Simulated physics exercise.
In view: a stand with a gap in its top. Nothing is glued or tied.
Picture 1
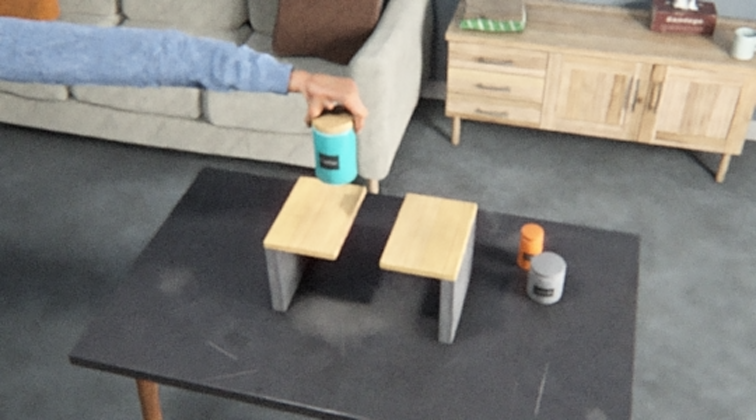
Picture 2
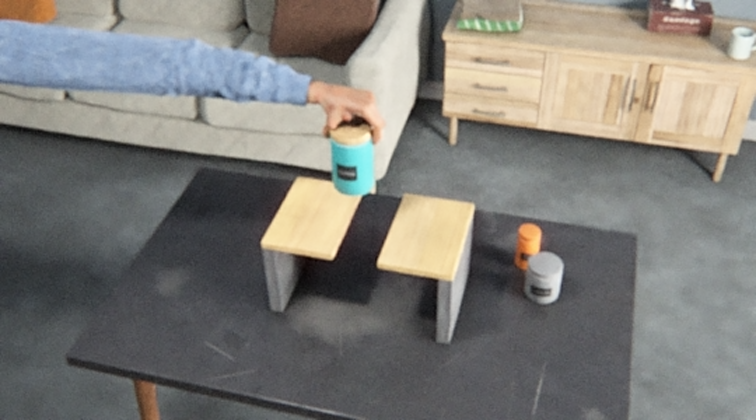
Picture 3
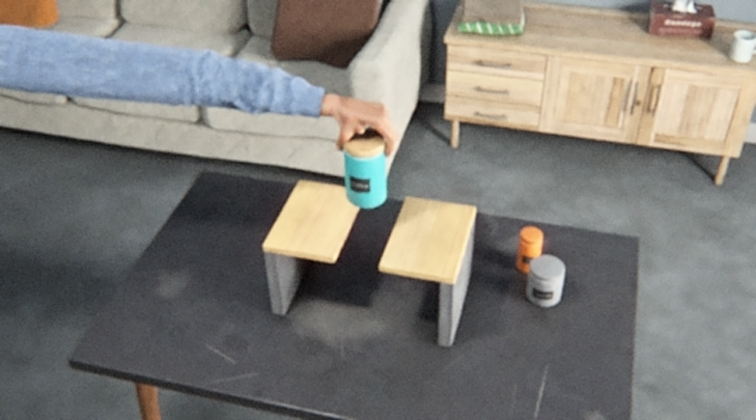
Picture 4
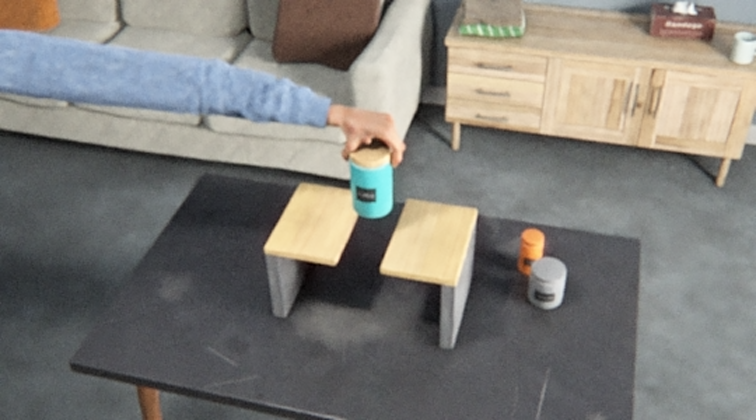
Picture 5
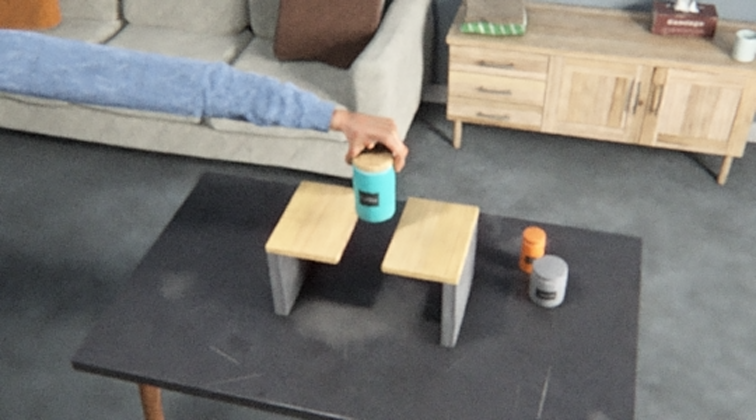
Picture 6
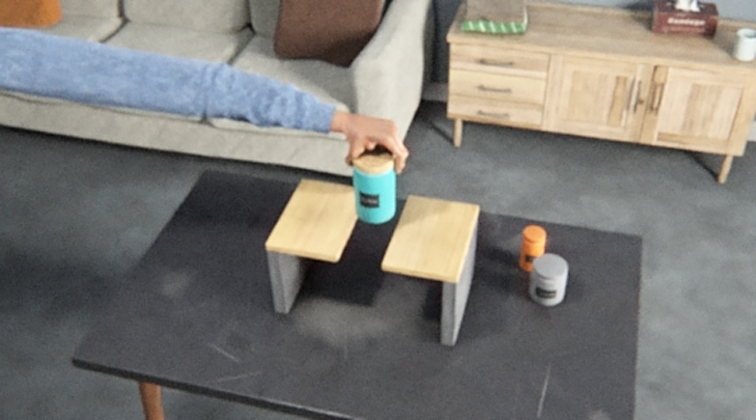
A hand moves a turquoise jar rightward and slightly down over the gap between two wooden-topped supports.
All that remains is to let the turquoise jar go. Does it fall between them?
Outcome: The jar reaches the table.
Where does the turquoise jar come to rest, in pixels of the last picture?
Around (377, 270).
Then, 0.30 s on from there, turquoise jar shifted well along near (376, 253).
Then, 0.40 s on from there, turquoise jar shifted well along near (376, 262).
In the end, moved from the start, turquoise jar; the other 2 unmoved. At the end, from the last picture's camera, turquoise jar near (377, 270). The jar drops through.
